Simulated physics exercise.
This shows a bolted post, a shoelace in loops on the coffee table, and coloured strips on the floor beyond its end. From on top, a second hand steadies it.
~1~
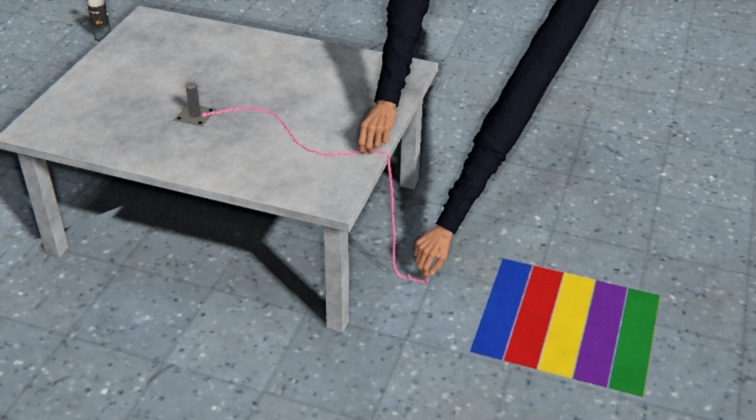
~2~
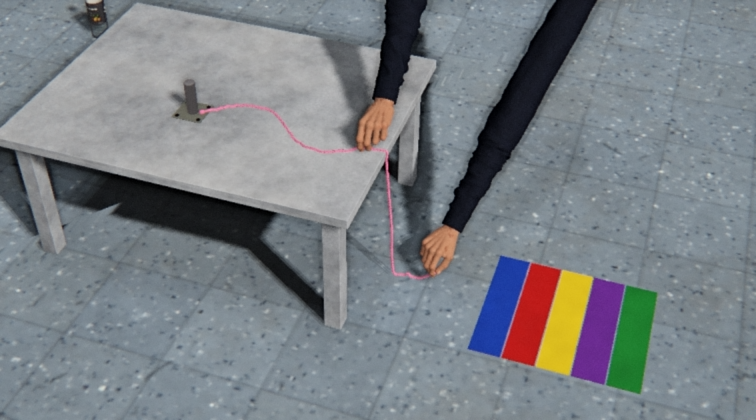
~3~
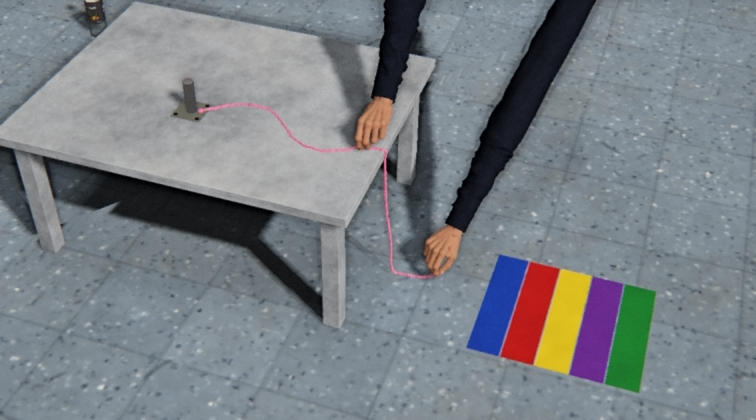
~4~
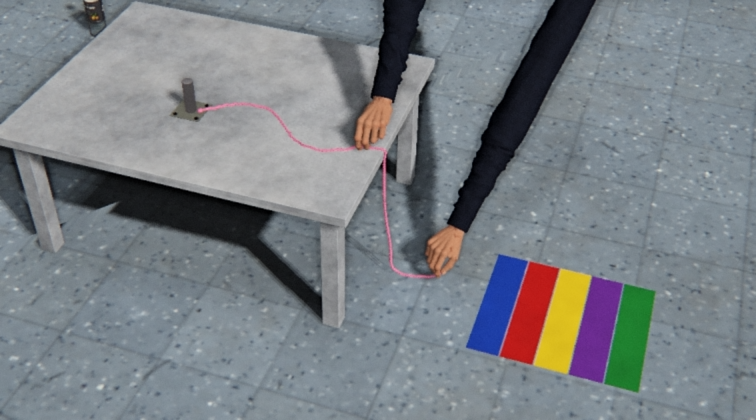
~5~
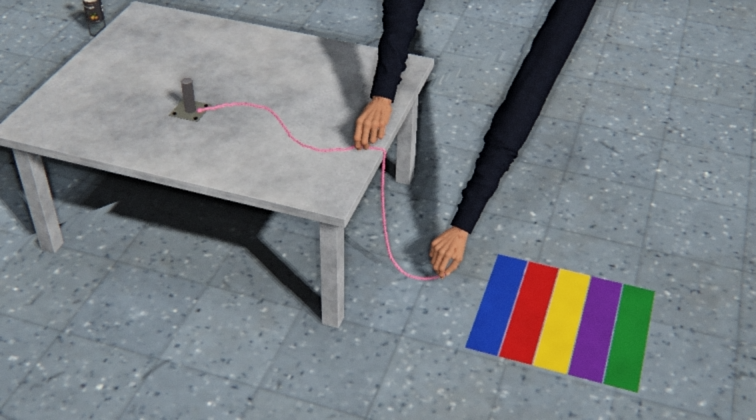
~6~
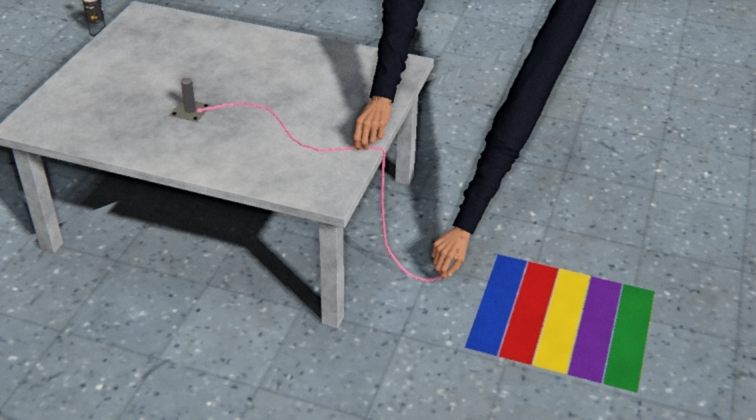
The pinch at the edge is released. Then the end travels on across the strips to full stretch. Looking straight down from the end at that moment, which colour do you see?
You see yellow.
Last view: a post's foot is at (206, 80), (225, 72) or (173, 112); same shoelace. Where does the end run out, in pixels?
In order, the pixels are (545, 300), (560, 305) and (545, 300).
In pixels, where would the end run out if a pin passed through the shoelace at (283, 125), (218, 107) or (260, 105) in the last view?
Result per try (px, approx.): (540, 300); (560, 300); (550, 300).
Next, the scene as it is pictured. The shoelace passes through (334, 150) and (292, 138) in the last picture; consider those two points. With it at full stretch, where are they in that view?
Final positions are (369, 148) and (321, 138), in that order.
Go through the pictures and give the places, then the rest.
In the first picture, end (429, 274); blue (492, 338); red (525, 346); yellow (559, 355); purple (594, 364); green (629, 373).
In the second picture, end (435, 273); shoelace through (232, 107) (283, 123) (323, 152) (386, 160) (390, 214) (392, 266).
In the third picture, end (438, 273).
In the fourth picture, end (440, 273); shoelace through (230, 105) (281, 121) (321, 150) (384, 159) (385, 212) (391, 265).
In the fifth picture, end (444, 275).
In the sixth picture, end (446, 275); shoelace through (230, 105) (280, 121) (320, 150) (383, 159) (383, 211) (398, 263).
A little later, end near (497, 288); over blue.
Next, end near (540, 298); over red.
When it is tight, end near (566, 304); over yellow. The end stops over the yellow strip.
